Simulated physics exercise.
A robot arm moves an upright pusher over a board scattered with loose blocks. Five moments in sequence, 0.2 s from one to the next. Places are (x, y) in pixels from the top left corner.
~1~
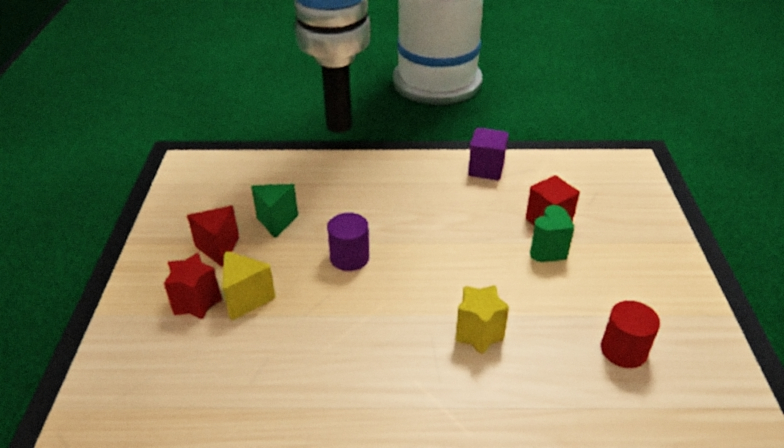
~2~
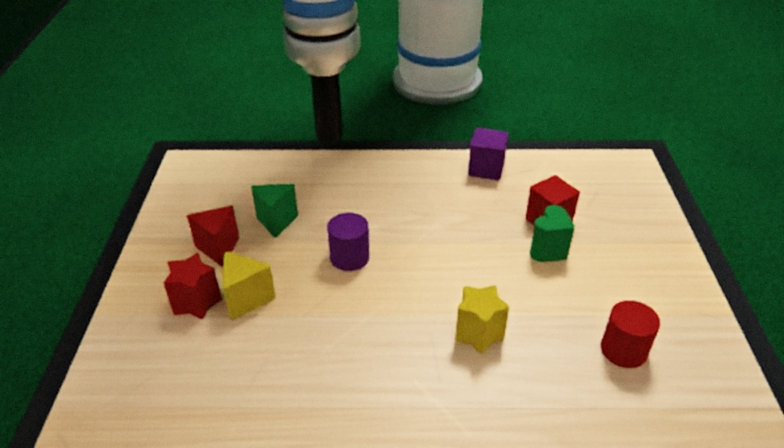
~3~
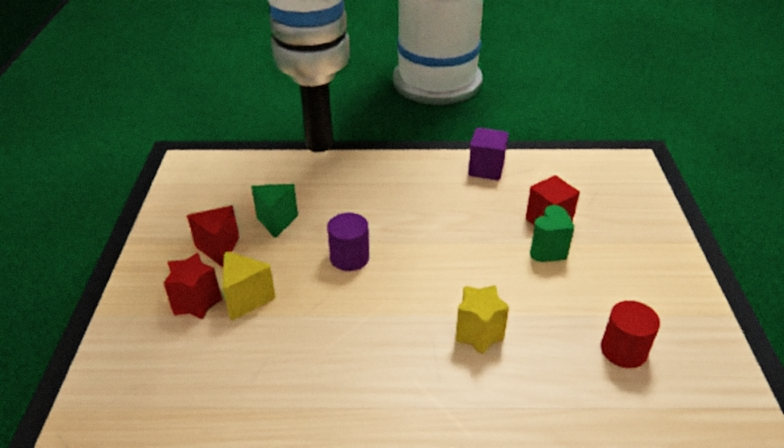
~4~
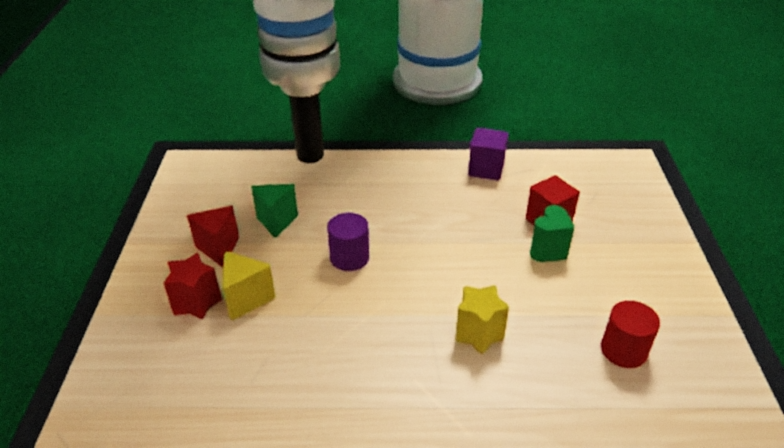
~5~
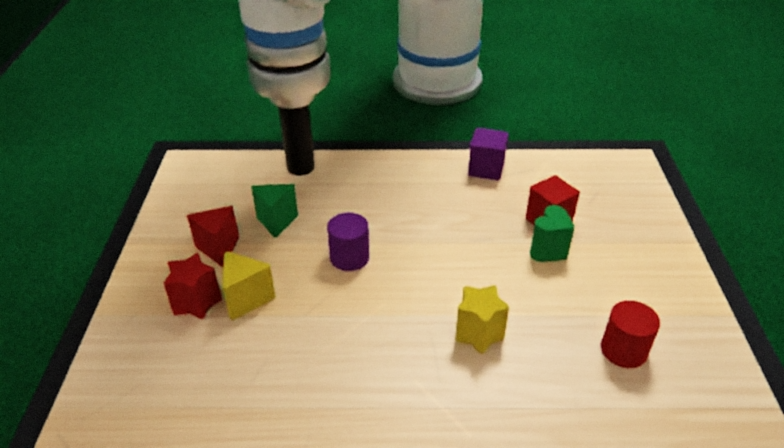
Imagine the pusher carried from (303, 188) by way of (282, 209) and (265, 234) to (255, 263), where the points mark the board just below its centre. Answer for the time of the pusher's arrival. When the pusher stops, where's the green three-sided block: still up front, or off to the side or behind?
Still in front.
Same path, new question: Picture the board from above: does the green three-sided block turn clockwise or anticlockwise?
Looking down: Clockwise.
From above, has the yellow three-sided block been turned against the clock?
It seems so.
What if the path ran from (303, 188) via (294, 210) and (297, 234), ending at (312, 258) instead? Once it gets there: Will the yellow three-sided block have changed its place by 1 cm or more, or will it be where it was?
At the end, its place is the same.
What follows on the original path. One third of the way, pusher (279, 190); green three-sided block (269, 196).
Two thirds of the way, pusher (262, 215); green three-sided block (250, 222).
At the end, pusher (251, 242); red three-sided block still; yellow three-sided block (235, 274), turned 30° anticlockwise; green three-sided block (232, 250), turned 40° clockwise.
